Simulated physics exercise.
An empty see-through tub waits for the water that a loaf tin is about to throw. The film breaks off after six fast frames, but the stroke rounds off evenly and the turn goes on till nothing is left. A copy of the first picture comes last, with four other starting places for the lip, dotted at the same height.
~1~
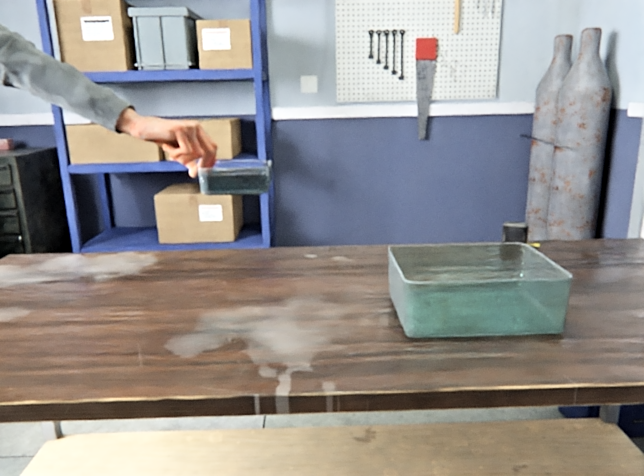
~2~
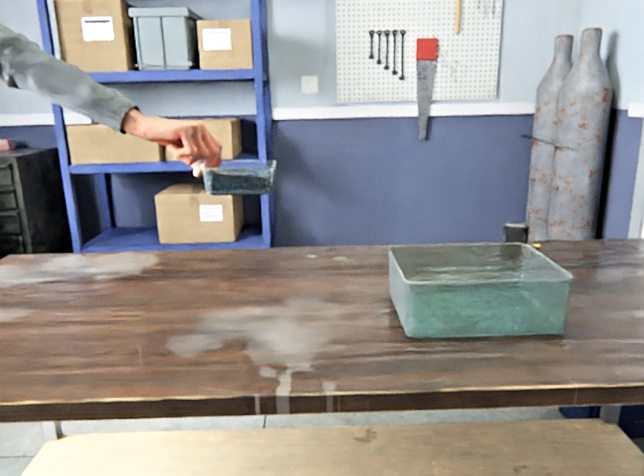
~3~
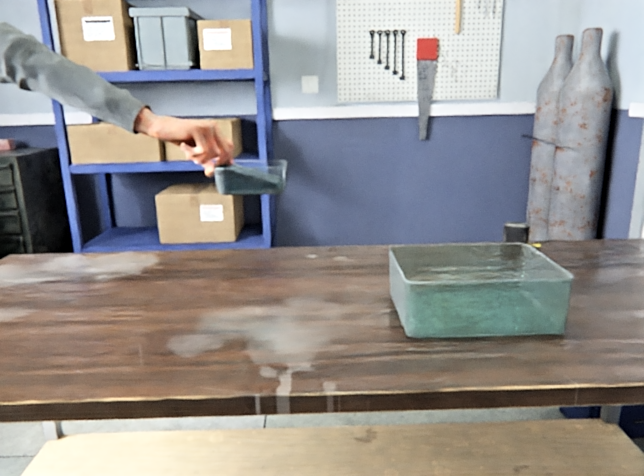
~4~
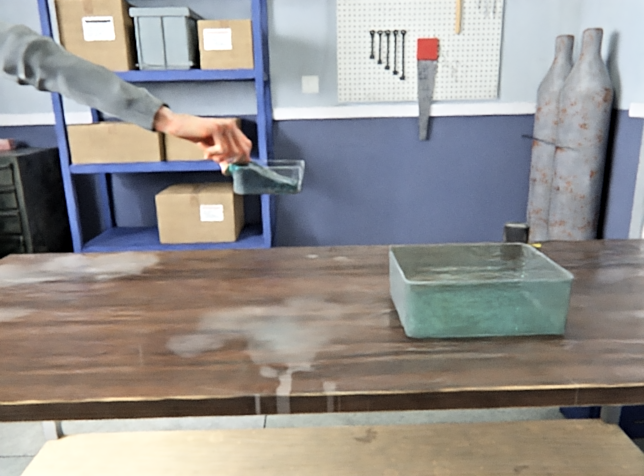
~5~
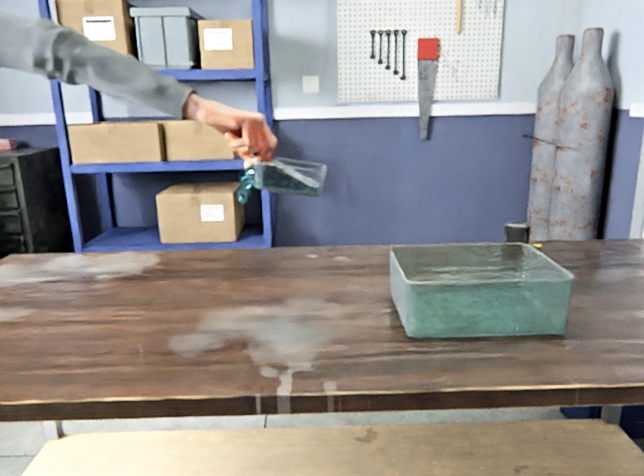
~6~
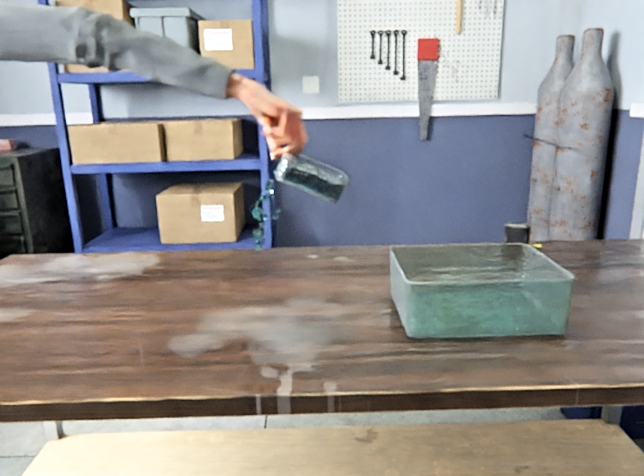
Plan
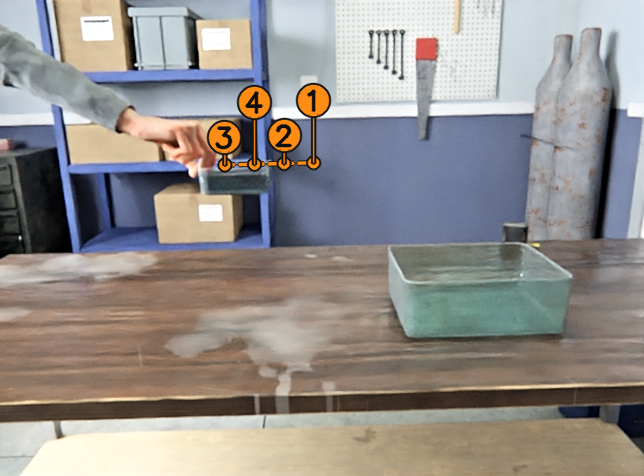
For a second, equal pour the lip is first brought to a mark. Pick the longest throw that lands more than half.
3 is the one.
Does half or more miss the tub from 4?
No.
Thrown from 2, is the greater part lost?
No, that is safe.
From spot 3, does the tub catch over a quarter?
Yes, clearly.
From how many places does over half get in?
All of them.
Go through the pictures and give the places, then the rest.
In the first frame, upright, lip at (269, 163); tub from (404, 335) to (563, 331); nothing has left yet.
In the second frame, upright, lip at (273, 164); nothing has left yet.
In the third frame, upright, lip at (285, 163); water is over the rim, down to (222, 164).
In the fourth frame, upright, lip at (302, 163); water is over the rim, down to (230, 173).
In the fifth frame, tipped about 9°, lip at (324, 168); water is over the rim, down to (245, 201).
In the sixth frame, tipped about 25°, lip at (346, 177); water is over the rim, down to (258, 248).
In orange, 1 at (313, 162); 2 at (284, 163); 3 at (224, 165); 4 at (254, 164).
With 1, about 82 % lands in the tub, 11 % falls short and 7 % goes beside or beyond.
With 2, about 76 % lands in the tub, 14 % falls short and 10 % goes beside or beyond.
With 3, about 66 % lands in the tub, 26 % falls short and 7 % goes beside or beyond.
With 4, about 74 % lands in the tub, 16 % falls short and 10 % goes beside or beyond.
